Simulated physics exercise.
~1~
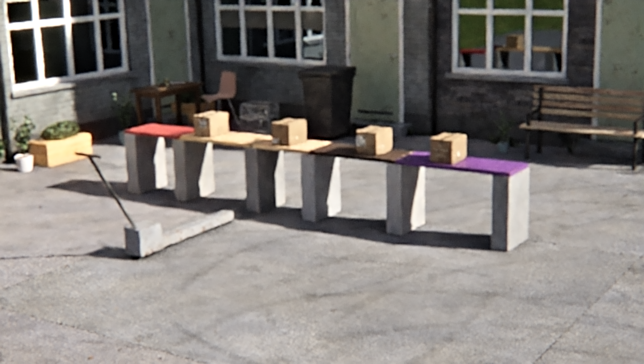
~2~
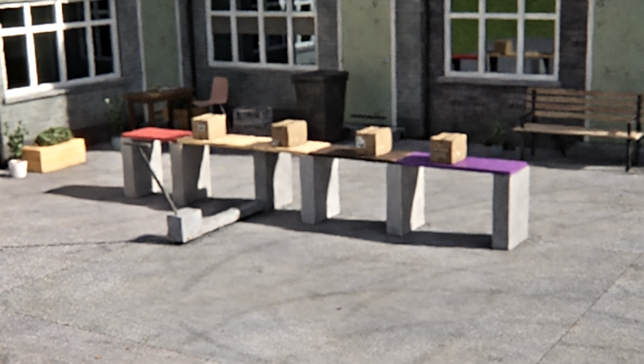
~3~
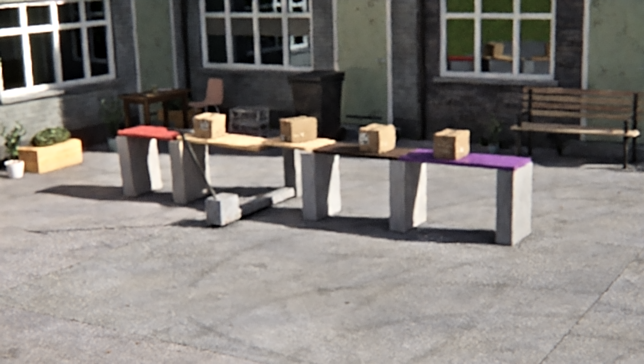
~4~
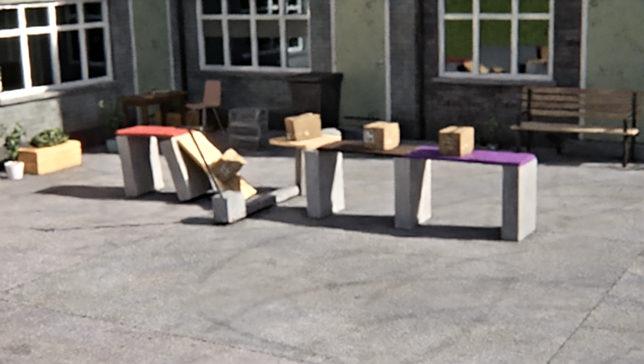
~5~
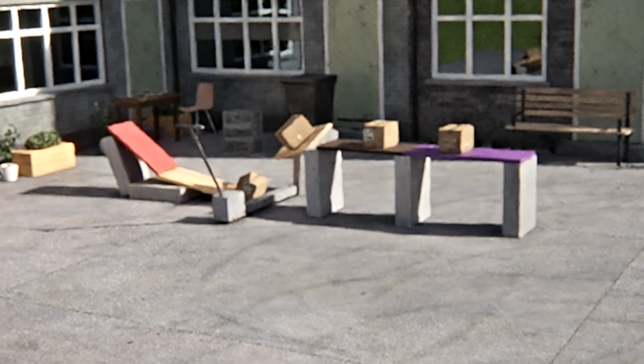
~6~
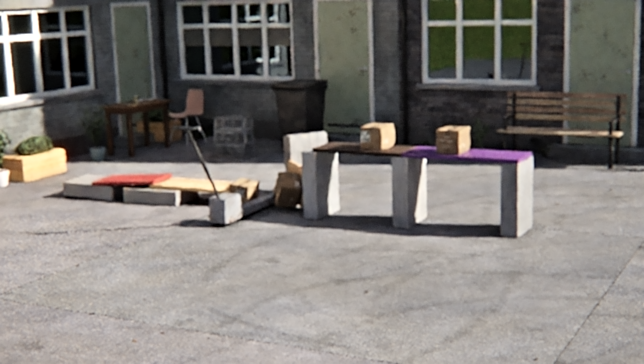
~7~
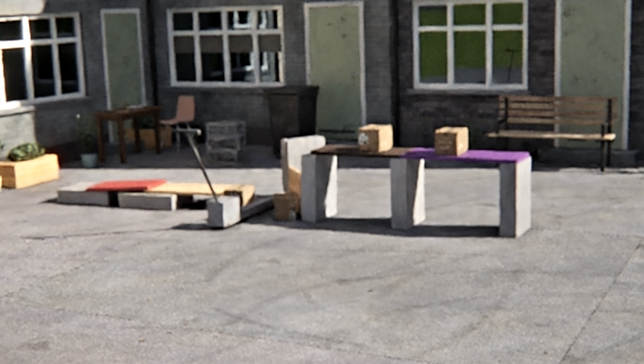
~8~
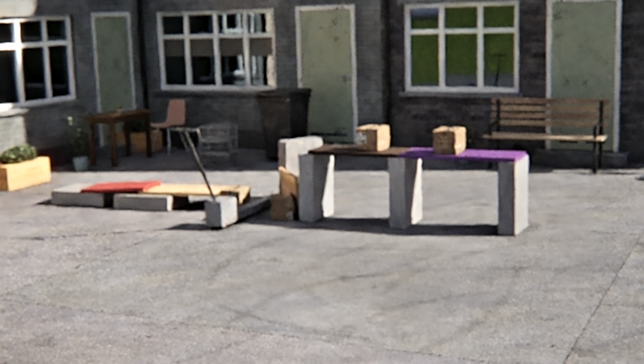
A low jack slid in and knocked a support from under a row of boards carrying boxes in a yard, and the left side collapsed, laying the red board nearly flat on the ground while the purple end stayed standing with two boxes on top.
